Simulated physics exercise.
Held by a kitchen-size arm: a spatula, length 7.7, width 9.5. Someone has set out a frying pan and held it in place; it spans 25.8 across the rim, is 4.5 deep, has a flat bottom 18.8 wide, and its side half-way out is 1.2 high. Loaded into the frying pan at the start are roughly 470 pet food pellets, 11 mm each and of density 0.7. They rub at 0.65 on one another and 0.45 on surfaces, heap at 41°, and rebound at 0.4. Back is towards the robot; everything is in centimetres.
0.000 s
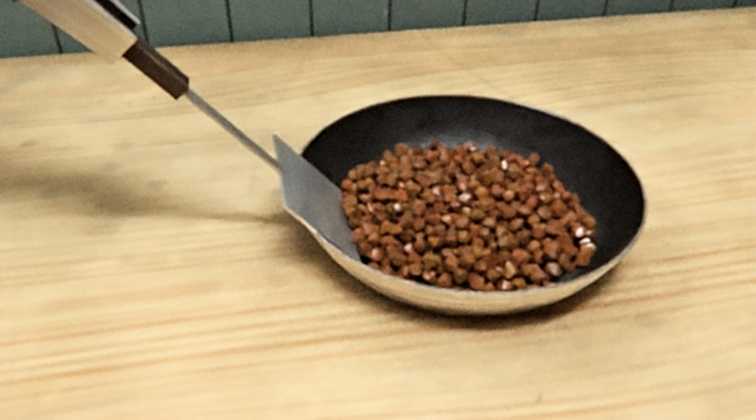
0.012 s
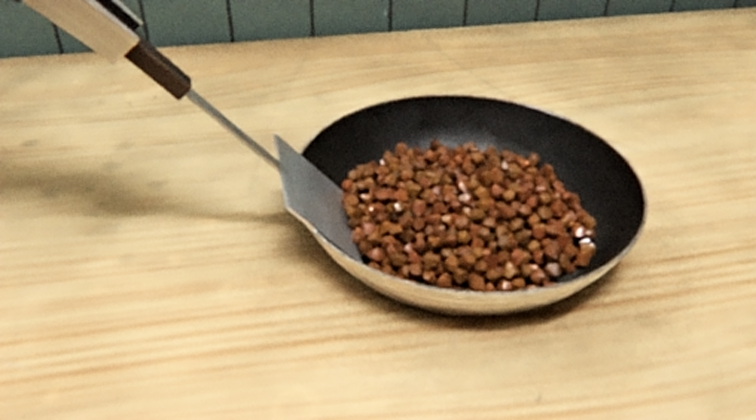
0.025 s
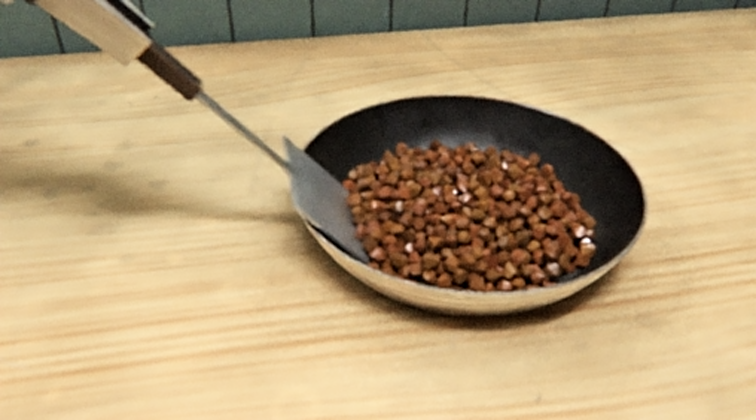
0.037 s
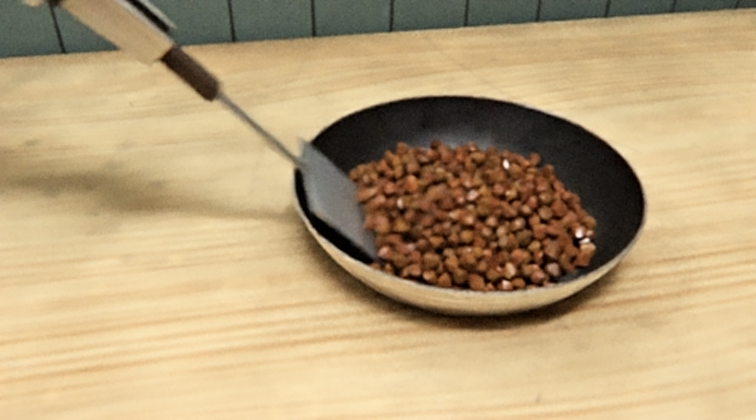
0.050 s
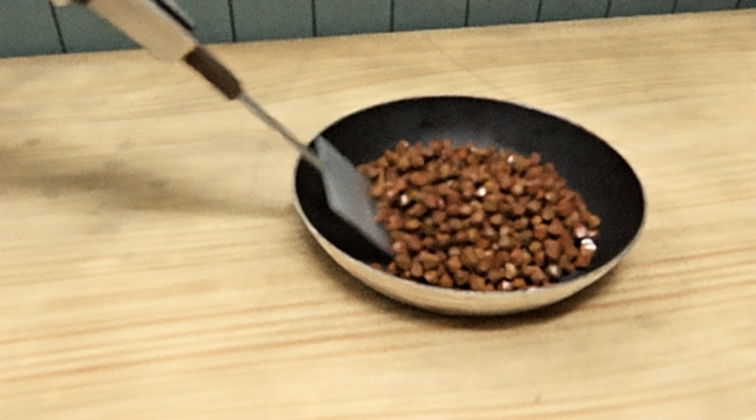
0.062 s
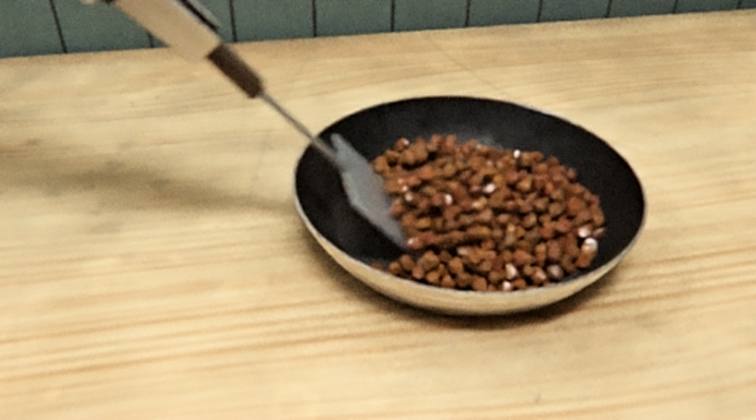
On a wooden countertop, a spatula resting at the left of a black frying pan starts sliding rightward, pushing reddish-brown pellets.
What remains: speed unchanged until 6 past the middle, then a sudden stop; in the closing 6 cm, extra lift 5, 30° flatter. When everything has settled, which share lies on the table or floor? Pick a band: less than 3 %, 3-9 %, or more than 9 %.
It falls in the band more than 9 %.
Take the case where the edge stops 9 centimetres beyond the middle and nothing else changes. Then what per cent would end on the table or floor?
About 25 %.
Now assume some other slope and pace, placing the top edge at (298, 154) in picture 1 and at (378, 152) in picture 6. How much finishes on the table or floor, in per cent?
Off the vessel, on the table or floor: Some 15 percent.
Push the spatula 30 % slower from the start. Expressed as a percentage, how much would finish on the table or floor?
Near 5 %.
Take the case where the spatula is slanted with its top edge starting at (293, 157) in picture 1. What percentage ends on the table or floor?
Spill: Approx. 10 per cent.
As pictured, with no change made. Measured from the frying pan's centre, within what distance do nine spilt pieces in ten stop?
I reckon it's some 45 centimetres.
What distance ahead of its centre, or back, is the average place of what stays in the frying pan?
About 5.0 centimetres ahead.
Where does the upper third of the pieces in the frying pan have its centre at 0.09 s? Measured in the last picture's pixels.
At about (499, 189).
After 0.09 s, sloping 50°, highest piece 5 above the table; 472 in the frying pan.
After 0.12 s, sloping 39°, highest piece 6 above the table; 472 in the frying pan.
After 0.34 s, sloping 20°, highest piece 5 above the table; 414 in the frying pan, 51 on the table or floor, 7 on the blade or in flight.
After 1.39 s, sloping 20°, highest piece 5 above the table; 414 in the frying pan, 58 on the table or floor.
At rest, 414 in the frying pan, 58 on the table or floor. That is 12 % on the table or floor.
